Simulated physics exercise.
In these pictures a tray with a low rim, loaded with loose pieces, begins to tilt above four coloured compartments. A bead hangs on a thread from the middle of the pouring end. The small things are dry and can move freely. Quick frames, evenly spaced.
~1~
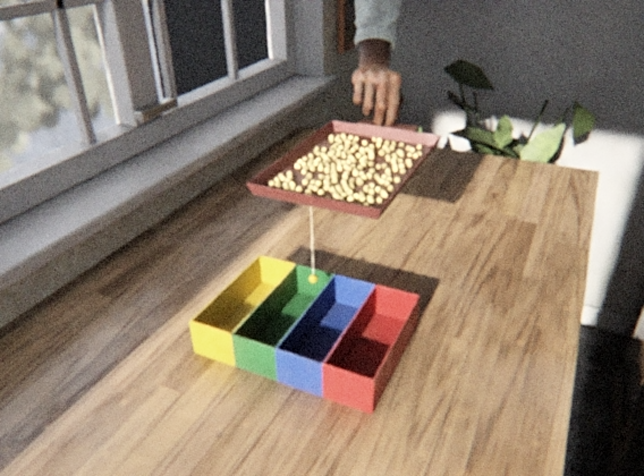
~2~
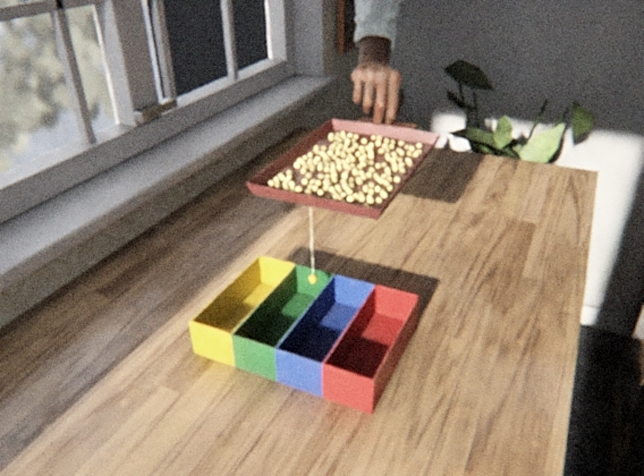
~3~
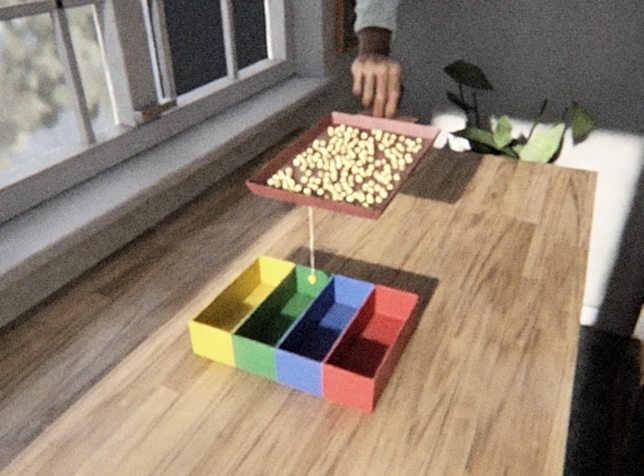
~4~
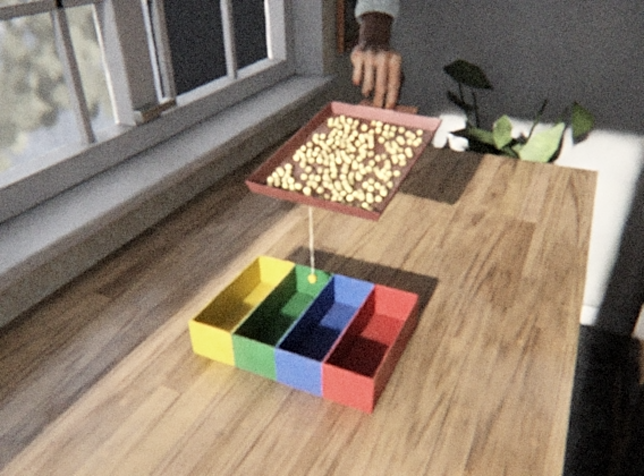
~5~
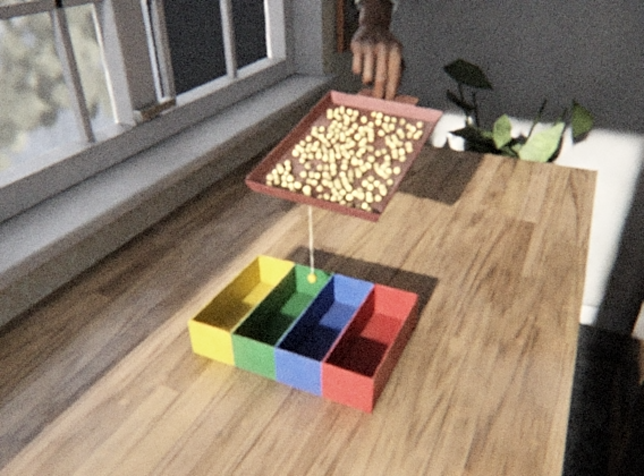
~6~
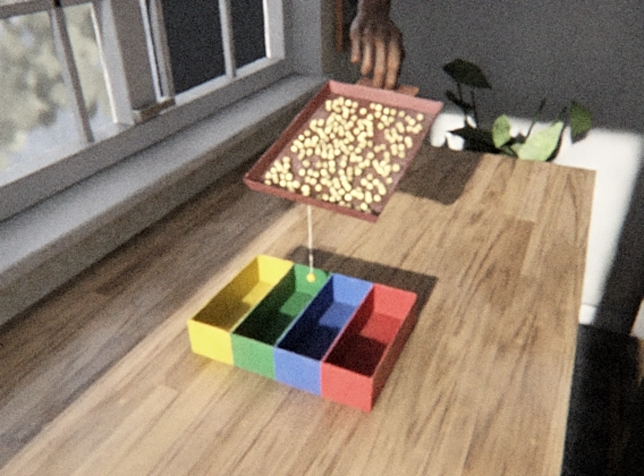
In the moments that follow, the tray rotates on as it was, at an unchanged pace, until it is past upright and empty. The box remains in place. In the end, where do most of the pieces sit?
Most sit in the red cell.
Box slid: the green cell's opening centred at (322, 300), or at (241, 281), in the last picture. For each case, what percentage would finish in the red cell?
About 10 and 20 per cent respectively.
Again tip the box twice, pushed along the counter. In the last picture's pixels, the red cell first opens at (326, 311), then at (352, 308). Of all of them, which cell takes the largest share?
Red; the red one.
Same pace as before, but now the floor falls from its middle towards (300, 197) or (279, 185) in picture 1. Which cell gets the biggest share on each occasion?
Case 1 goes to the yellow one, case 2 to the cell in yellow.
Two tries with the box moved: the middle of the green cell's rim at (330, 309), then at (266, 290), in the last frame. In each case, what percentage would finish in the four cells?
Try 1: Some 100 %; try 2: Some 80 %.
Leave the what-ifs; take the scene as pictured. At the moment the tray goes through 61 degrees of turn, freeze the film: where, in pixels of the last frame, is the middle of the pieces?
Mark it at roughly (346, 193) in the final frame.
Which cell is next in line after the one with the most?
The runner-up: Blue.
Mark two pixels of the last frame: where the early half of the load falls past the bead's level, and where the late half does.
Around (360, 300) first; around (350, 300) second.
Soon, tray tipped steeply; nearly all on the tray; a stray few in the red cell; a stray few in the blue cell; a stray few falling or outside the box.
A while on, tray tipped past a quarter turn; a small part on the tray; about half in the red cell; about a third in the blue cell; a small part in the green cell; a small part falling or outside the box.
Towards the end, tray tipped past a quarter turn; about half in the red cell; about a third in the blue cell; a small part in the green cell; a stray few in the yellow cell.
Finally, tray tipped past a quarter turn; about half in the red cell; about a third in the blue cell; a small part in the green cell; a stray few in the yellow cell.
